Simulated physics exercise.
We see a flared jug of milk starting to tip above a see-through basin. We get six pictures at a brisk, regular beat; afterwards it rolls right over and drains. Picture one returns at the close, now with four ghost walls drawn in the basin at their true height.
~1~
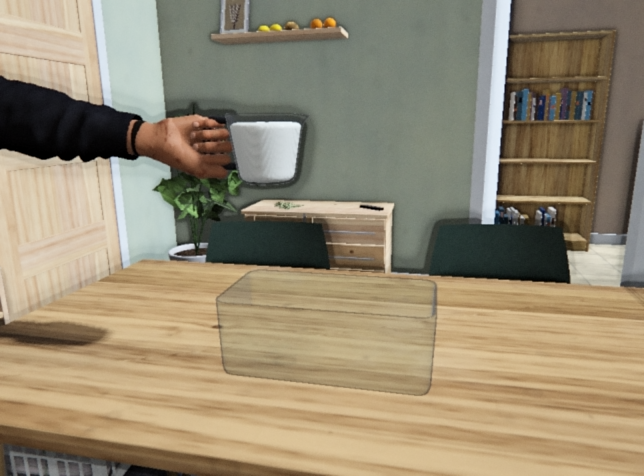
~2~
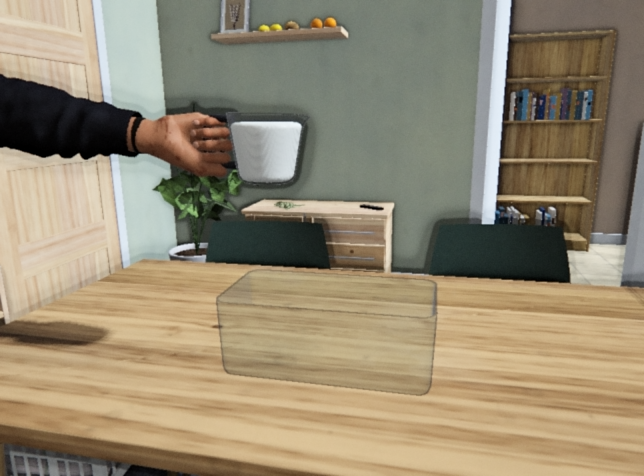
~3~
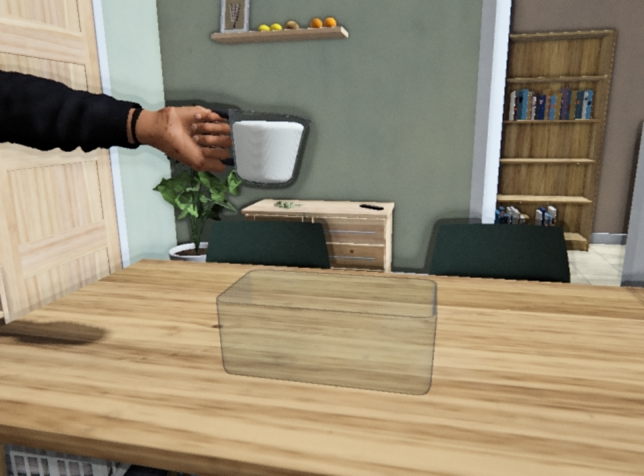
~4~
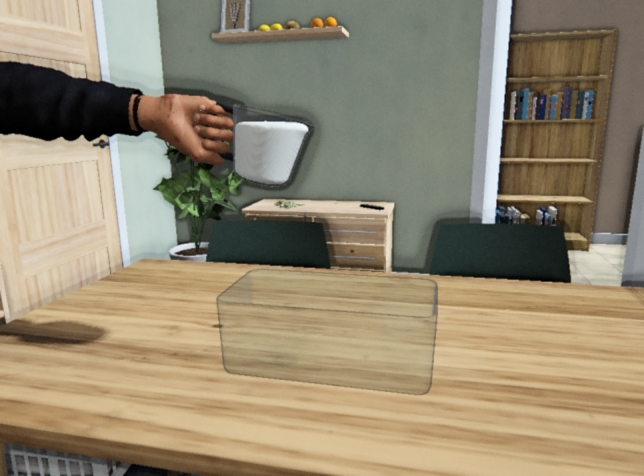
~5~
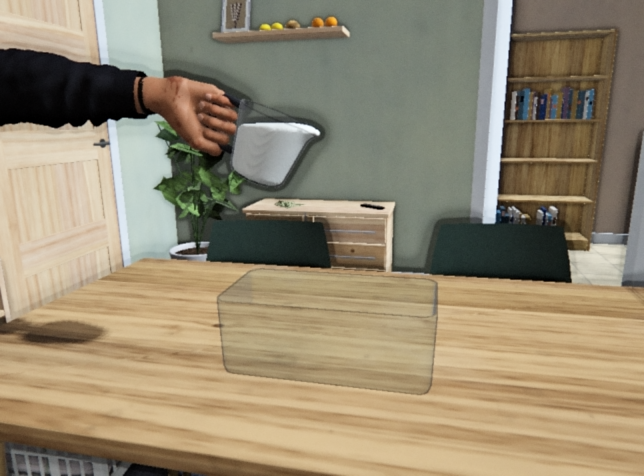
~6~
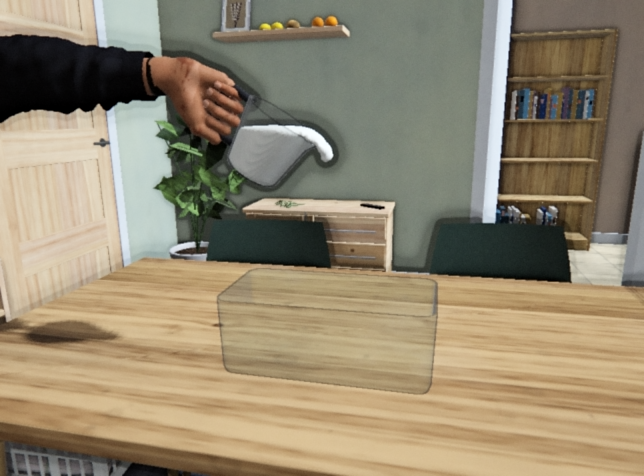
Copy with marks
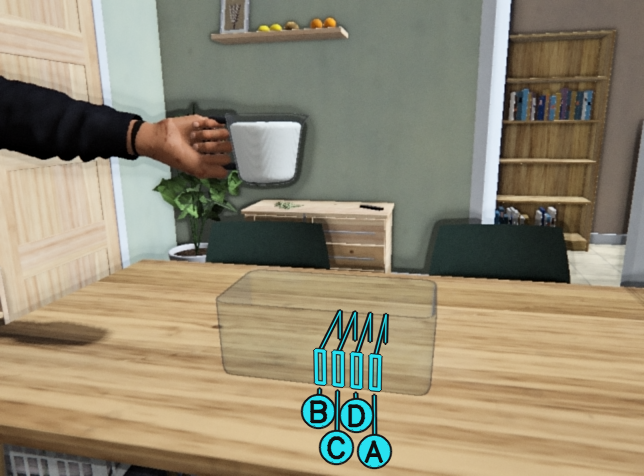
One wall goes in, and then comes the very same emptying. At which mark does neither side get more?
Choose D.
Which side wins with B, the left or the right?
The right side.
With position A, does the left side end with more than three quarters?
Yes, it does.
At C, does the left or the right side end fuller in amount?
More ends on the right.
On the marked copy, A at (374, 395); B at (319, 389); C at (337, 391); D at (355, 393).
With A, about 86 % ends left of the wall and 9 % right of it; 4 % is lost outside.
With B, about 5 % ends left of the wall and 93 % right of it.
With C, about 20 % ends left of the wall and 78 % right of it.
With D, about 52 % ends left of the wall and 45 % right of it; 3 % is lost outside.
